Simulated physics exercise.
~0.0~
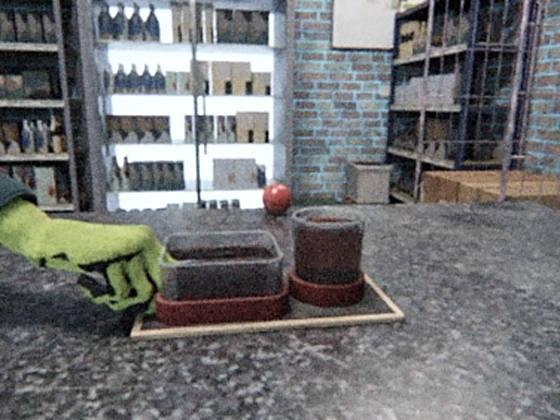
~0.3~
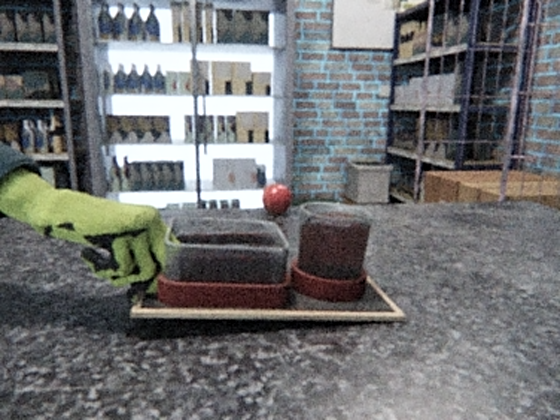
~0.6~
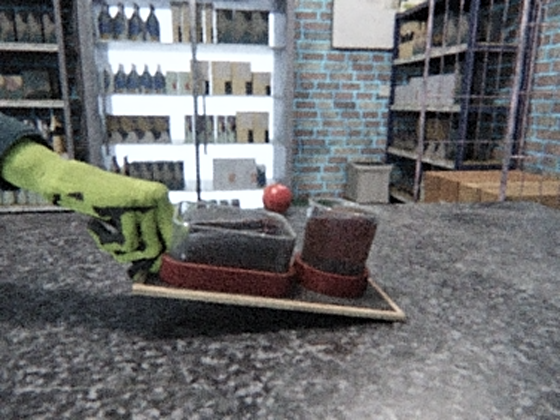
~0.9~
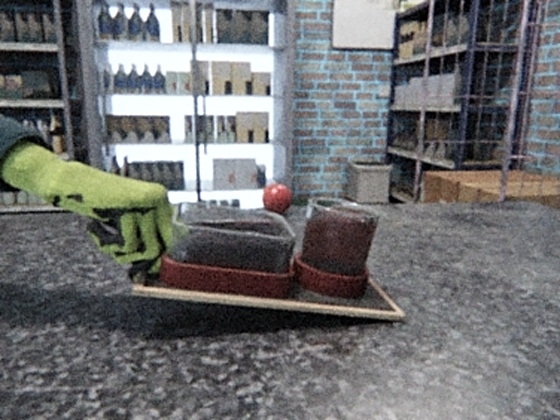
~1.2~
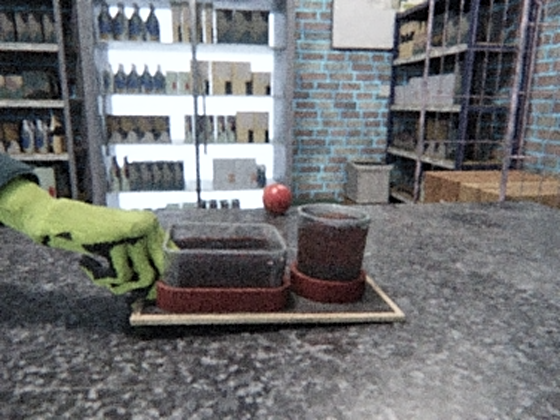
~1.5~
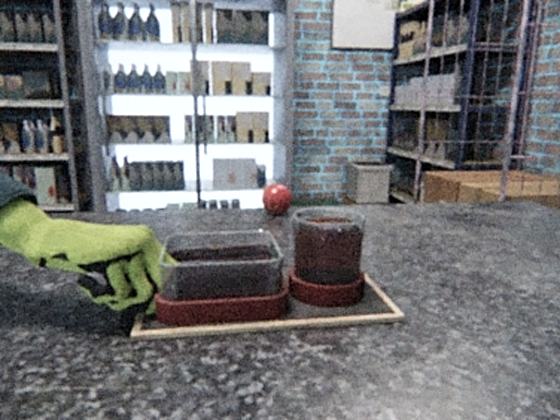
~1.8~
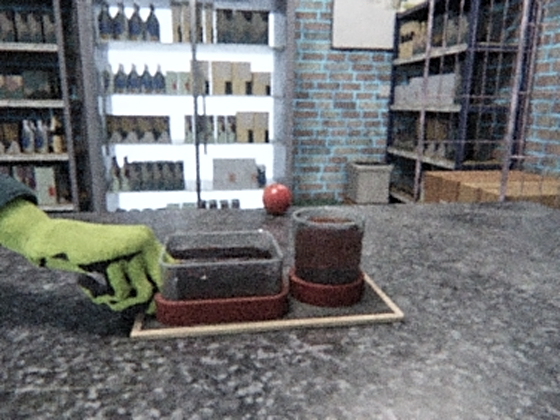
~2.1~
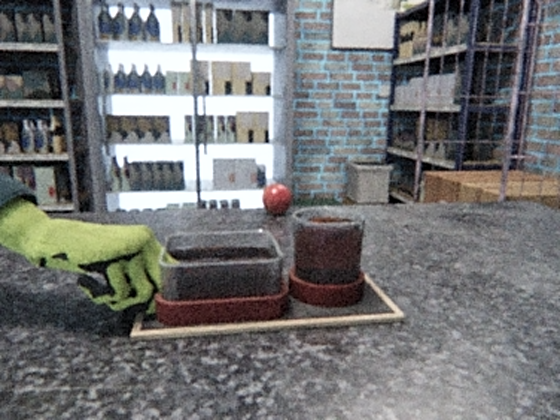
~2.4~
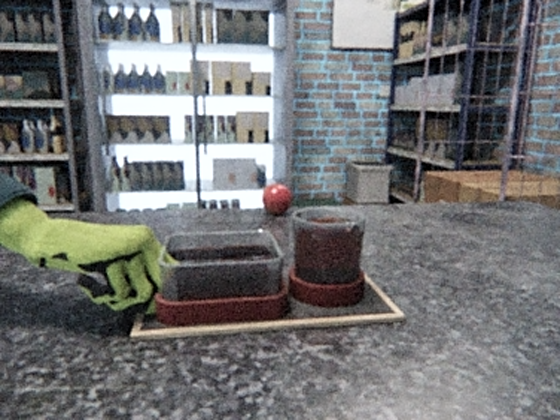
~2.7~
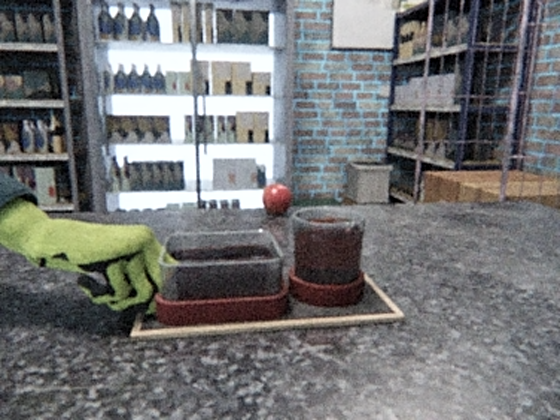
Gloved hand lifting the left edge of a tray holding a clear box and tumbler of dark liquid, then lowering it flat.
